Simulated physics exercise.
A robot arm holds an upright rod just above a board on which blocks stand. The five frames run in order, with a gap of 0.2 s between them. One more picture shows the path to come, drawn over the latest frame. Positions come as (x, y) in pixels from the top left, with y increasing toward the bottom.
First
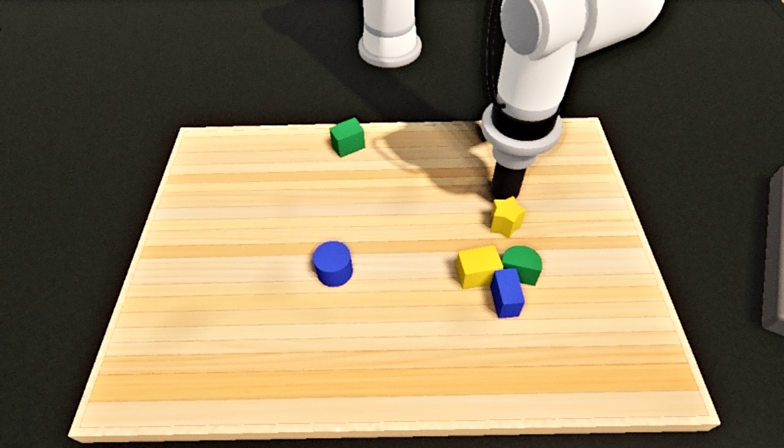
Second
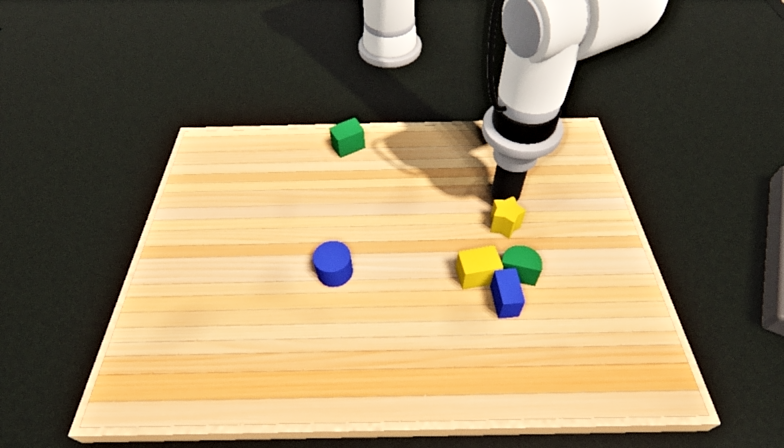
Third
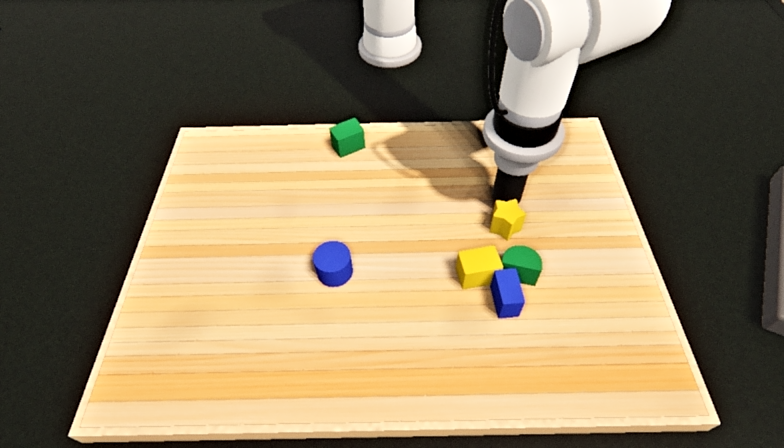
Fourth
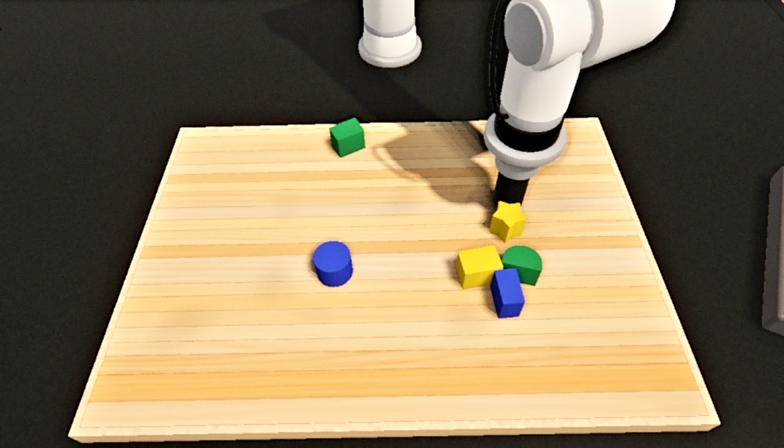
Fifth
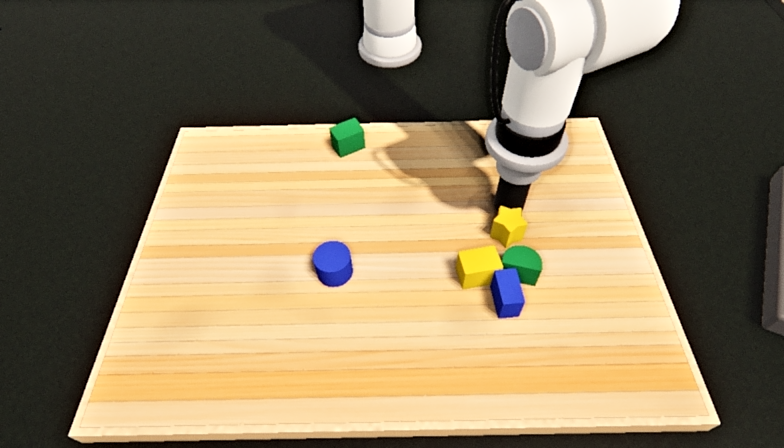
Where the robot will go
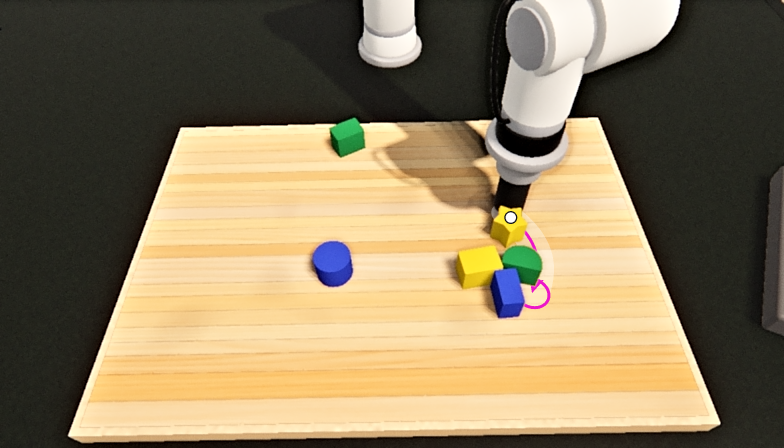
A robot arm slowly pushed a yellow star a short way down the wooden board, closer to a cluster of yellow, green and blue blocks, while all the other blocks stayed still.
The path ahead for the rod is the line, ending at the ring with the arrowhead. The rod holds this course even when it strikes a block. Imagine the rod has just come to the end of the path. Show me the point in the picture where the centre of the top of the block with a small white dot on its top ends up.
Somewhere near (511, 286).
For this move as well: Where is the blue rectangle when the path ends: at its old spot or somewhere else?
The blue rectangle will not stay where it is.
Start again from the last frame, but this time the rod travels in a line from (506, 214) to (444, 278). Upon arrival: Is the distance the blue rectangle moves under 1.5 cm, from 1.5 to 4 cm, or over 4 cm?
It will move between 1.5 and 4 cm.
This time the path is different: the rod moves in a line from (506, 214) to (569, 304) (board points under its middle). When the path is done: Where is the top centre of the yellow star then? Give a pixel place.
For the centre of its top, I'd go with (534, 273).
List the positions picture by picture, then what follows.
Lower end of the rod at (505, 192), tops of blocks, yellow rectangle at (480, 259), blue rectangle at (510, 286), yellow star at (509, 208), green half-round block at (523, 257), in the first picture.
Rod at (505, 194), blocks as before, in the second picture.
Rod at (506, 197), yellow star at (509, 210), in the third picture.
Rod at (507, 201), yellow star at (510, 213), in the fourth picture.
Rod at (508, 206), yellow rectangle at (480, 259), blue rectangle at (510, 286), yellow star at (511, 218), green half-round block at (523, 257), in the fifth picture.
The drawn path runs from (506, 214) through (528, 236) and (538, 264) to (532, 293); the dot is on the yellow star.
The first path, step by step. One third of the way, rod at (530, 228); yellow star at (516, 235), turned 40° clockwise; green half-round block at (523, 259).
Two thirds of the way, rod at (540, 257); yellow rectangle at (478, 261), turned 15° clockwise; blue rectangle at (502, 307); yellow star at (522, 261), turned 50° clockwise; green half-round block at (518, 286), turned 40° clockwise.
At the end, rod at (535, 286); yellow rectangle at (477, 262), turned 20° clockwise; blue rectangle at (484, 328), turned 20° anticlockwise; yellow star at (511, 286), turned 65° clockwise; green half-round block at (500, 310), turned 50° clockwise.
